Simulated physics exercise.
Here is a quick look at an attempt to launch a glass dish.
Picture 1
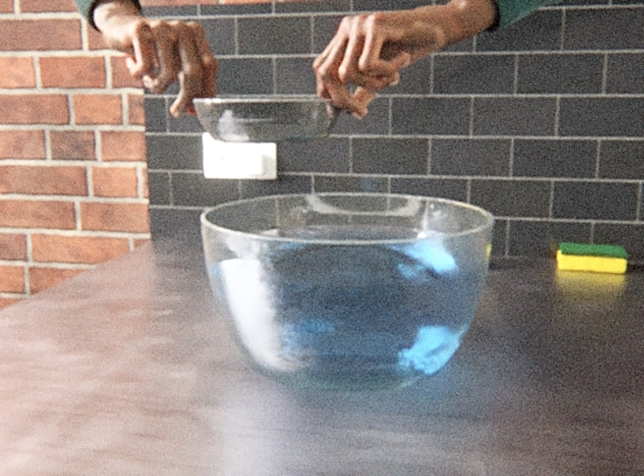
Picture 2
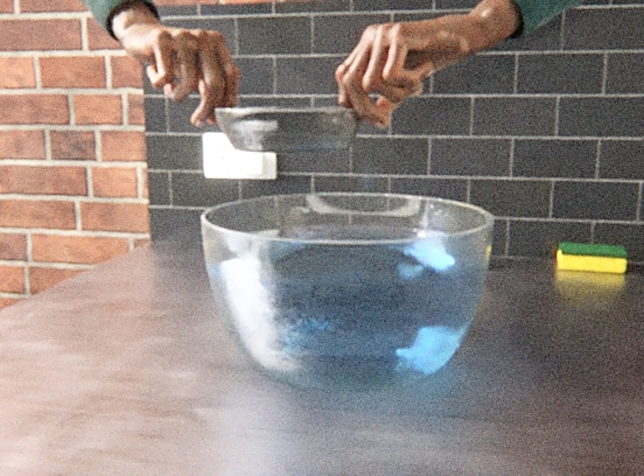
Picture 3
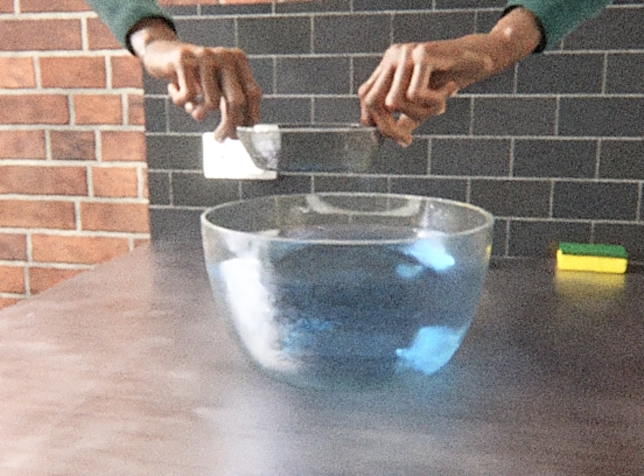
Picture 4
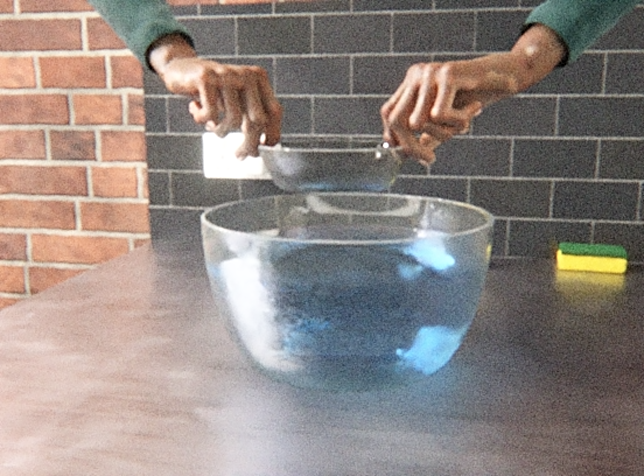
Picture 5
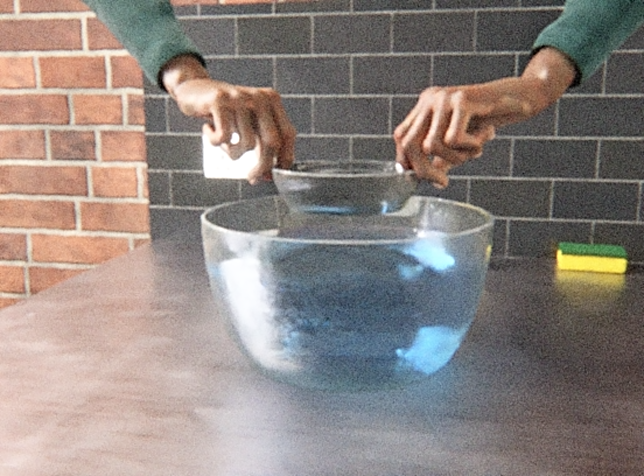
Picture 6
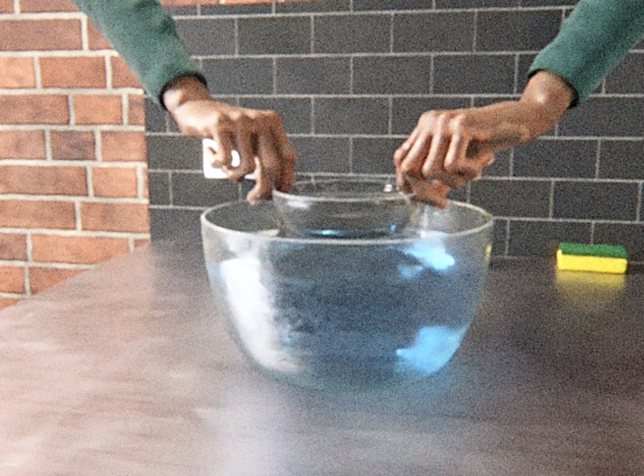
In the video, two hands in green sleeves hold a small, empty glass dish above a large clear bowl of bluish water on a table, moving it rightward and lowering it until it is just over the water.
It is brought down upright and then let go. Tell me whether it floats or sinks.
It floats.
Soon after, the dish dips into the water.
Later, it bobs and steadies.
In the end, the dish floats with about half of its side showing.
